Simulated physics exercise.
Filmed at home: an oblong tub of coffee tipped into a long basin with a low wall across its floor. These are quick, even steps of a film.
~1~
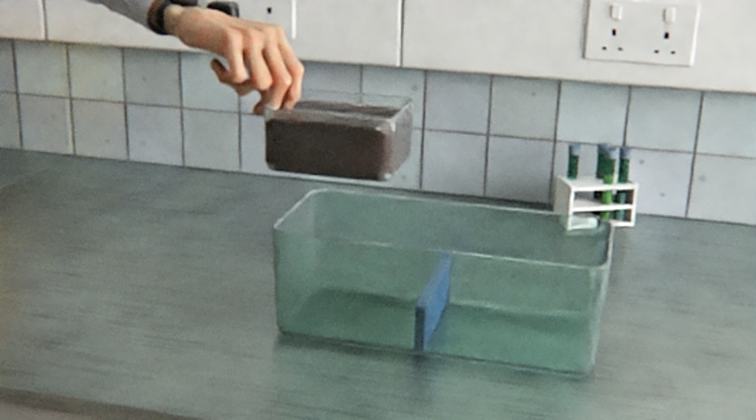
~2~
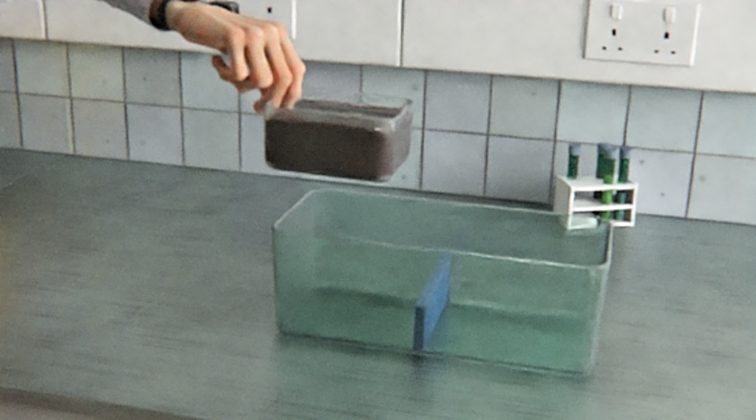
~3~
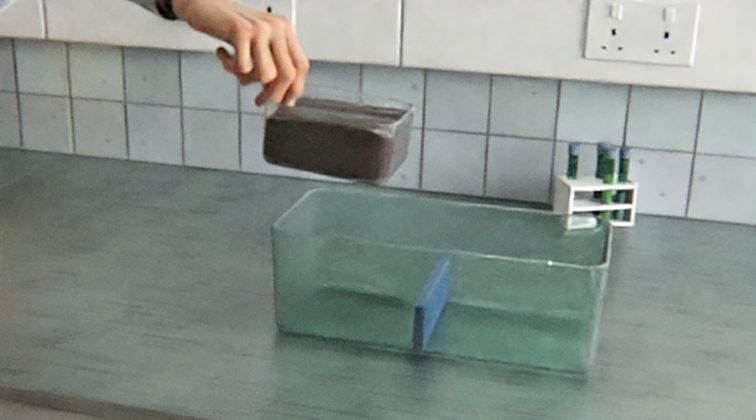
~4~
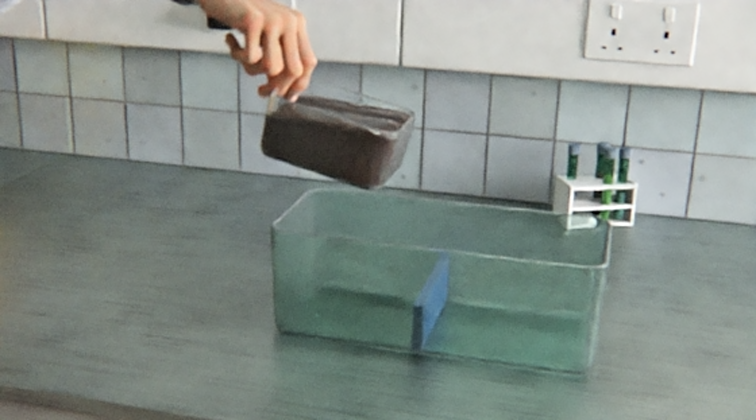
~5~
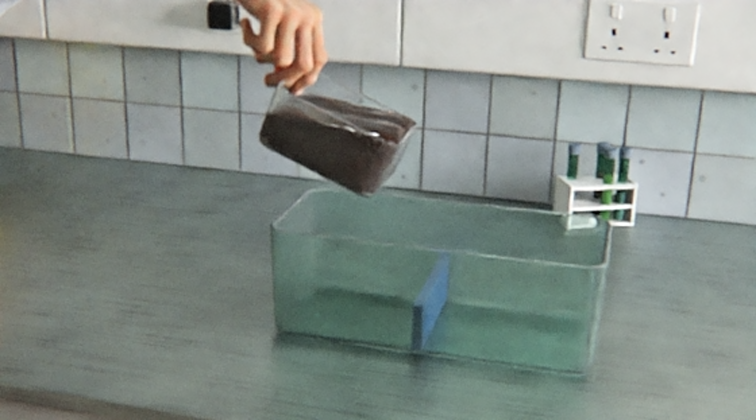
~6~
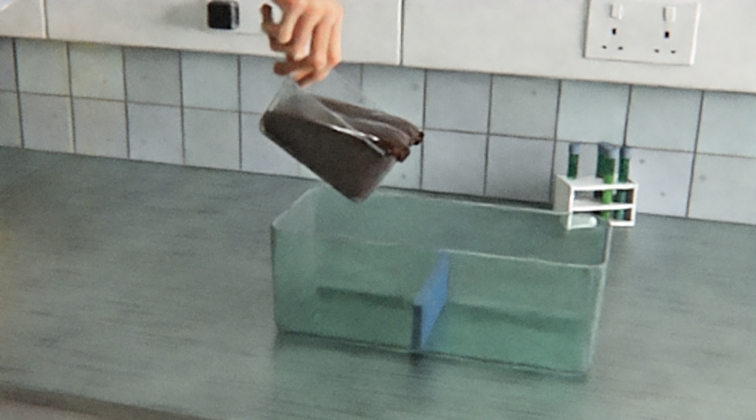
A hand reaching in from the upper left holds a clear oblong tub of dark brown coffee above a long, green-tinted basin on a grey counter, seen from slightly above. A low blue wall crosses the basin's floor, with white tiles, sockets and a rack of green tubes behind. The hand shifts right, tilting the tub rightward until coffee edges over its rim, while the camera stays still.
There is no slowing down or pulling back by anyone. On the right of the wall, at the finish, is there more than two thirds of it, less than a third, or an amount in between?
There is an amount in between there.
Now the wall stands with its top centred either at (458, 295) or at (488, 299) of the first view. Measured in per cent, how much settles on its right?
The first placement gives around 25 percent, the second 15 percent.
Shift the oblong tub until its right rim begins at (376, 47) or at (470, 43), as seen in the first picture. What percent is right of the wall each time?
Roughly 40 % and 85 %.
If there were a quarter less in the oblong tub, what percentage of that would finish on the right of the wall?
Estimated share: Around 40 %.
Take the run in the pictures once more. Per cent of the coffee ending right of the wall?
I'd say close to 55 per cent.
A moment on, the oblong tub is tipped on its side and 20 per cent is still to pour, 17 is left of the wall and 38 right of it.
Next, the oblong tub is tipped on its side and 5 per cent is still to pour, 33 is left of the wall and 57 right of it.
Then the oblong tub is tipped on its side and 2 per cent is still to pour, 40 is left of the wall and 55 right of it.
Later the oblong tub is tipped on its side and 1 per cent is still to pour, 42 is left of the wall and 56 right of it.
At rest 43 per cent lies left of the wall, 56 right of it and 1 outside.
